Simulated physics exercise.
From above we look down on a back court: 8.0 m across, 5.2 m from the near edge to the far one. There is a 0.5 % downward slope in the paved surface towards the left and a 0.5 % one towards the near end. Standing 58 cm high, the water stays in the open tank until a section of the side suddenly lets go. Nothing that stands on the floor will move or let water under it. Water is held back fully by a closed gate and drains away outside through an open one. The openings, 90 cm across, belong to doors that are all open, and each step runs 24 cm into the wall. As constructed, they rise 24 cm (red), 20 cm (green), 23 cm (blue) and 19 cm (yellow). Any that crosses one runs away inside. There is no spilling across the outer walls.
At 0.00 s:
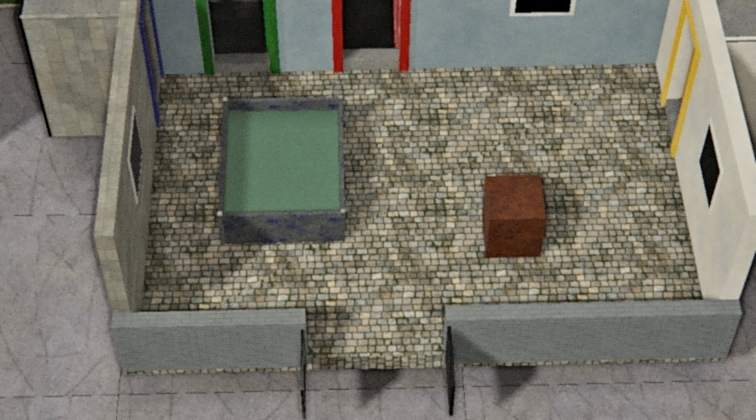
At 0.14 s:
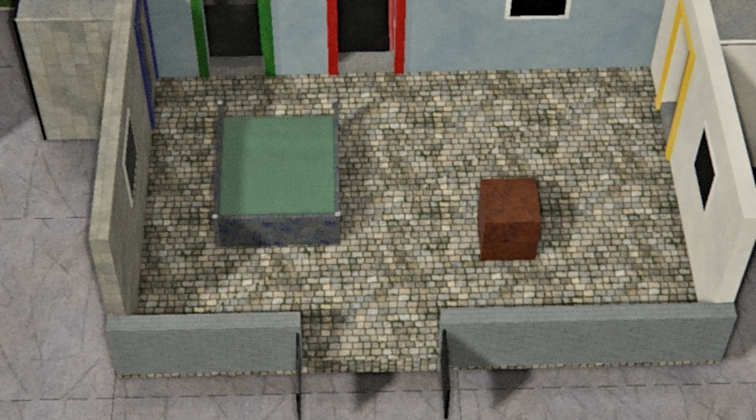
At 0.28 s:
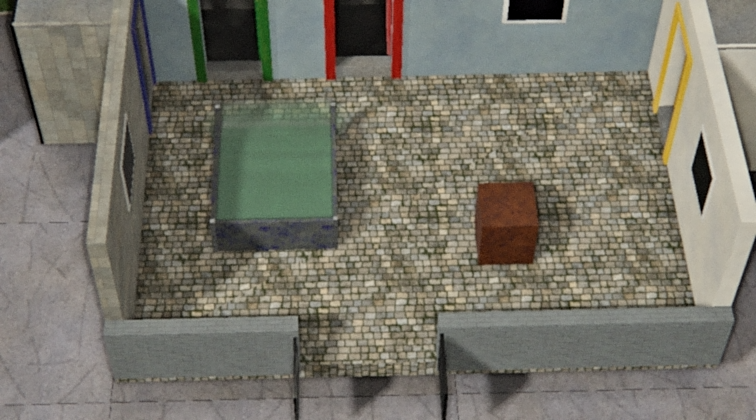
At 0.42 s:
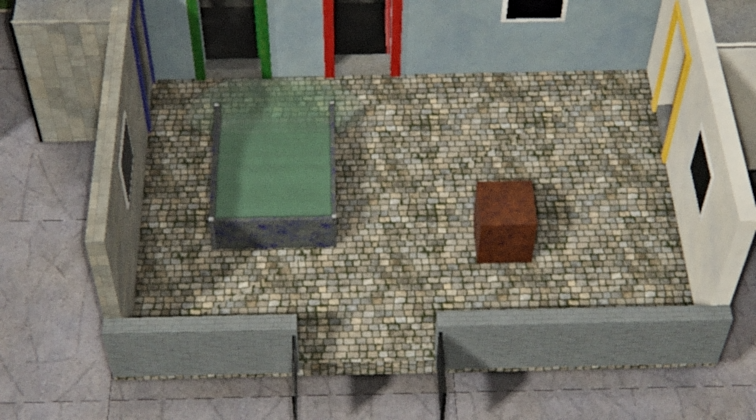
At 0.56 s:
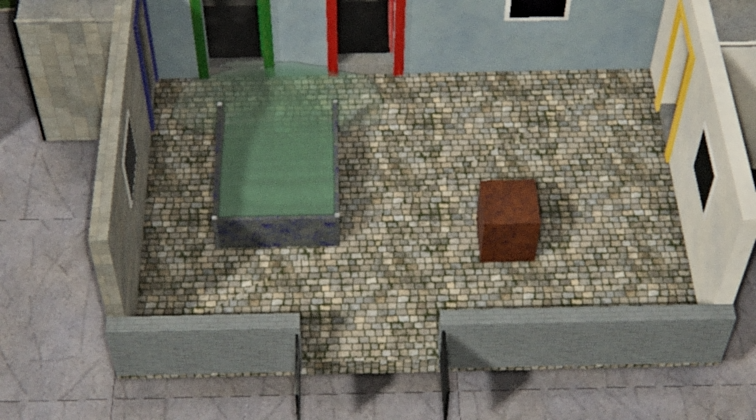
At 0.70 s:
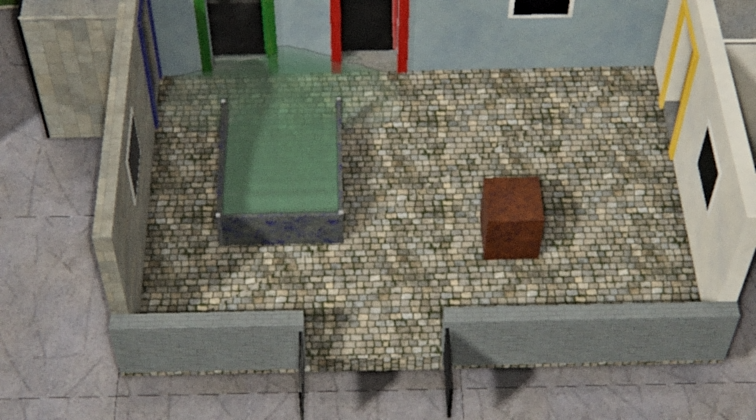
The clip shows a walled, cobbled courtyard with a green-filled open tank and a reddish-brown block; the tank's far side disappears, and translucent green water pours out, spreading across the paving toward the back wall and reaching the green-framed doorway.
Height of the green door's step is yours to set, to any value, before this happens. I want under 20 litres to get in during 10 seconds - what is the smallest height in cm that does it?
You would need about 32 cm.
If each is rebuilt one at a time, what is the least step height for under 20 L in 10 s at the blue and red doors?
Close to 30 cm (blue) and close to 18 cm (red).
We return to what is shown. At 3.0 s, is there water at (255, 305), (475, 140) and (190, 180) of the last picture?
In the order asked: Untouched, soaked, soaked.
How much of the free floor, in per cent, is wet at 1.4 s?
10 %.
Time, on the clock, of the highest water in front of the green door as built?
Near 1.4 s.
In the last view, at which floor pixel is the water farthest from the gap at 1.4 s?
Near (462, 76).
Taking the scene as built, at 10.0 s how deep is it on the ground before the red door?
It comes to about 4.0 centimetres deep.
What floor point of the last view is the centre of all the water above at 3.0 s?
The water is centred near (311, 133).
After 1.4 s water covers 10 % of the floor, deepest (41 cm) near (284, 80); 36 cm at the green door, 41 litres in over its 20 cm step.
After 3.0 s water covers 45 % of the floor, deepest (32 cm) near (160, 91); 22 cm at the green door, 124 litres in over its 20 cm step.
After 10.0 s water covers 95 % of the floor, deepest (10 cm) near (499, 340); 6 cm at the green door, 127 litres in over its 20 cm step.
At the green door as built, the water arrived by 0.6 s and peaked near 36 cm at 1.4 s.
Run again over the same 10 s with other heights there, 64 litres in over 26 cm, 9 litres over 35 cm. The limit of 20 litres is kept from about 32 cm up.
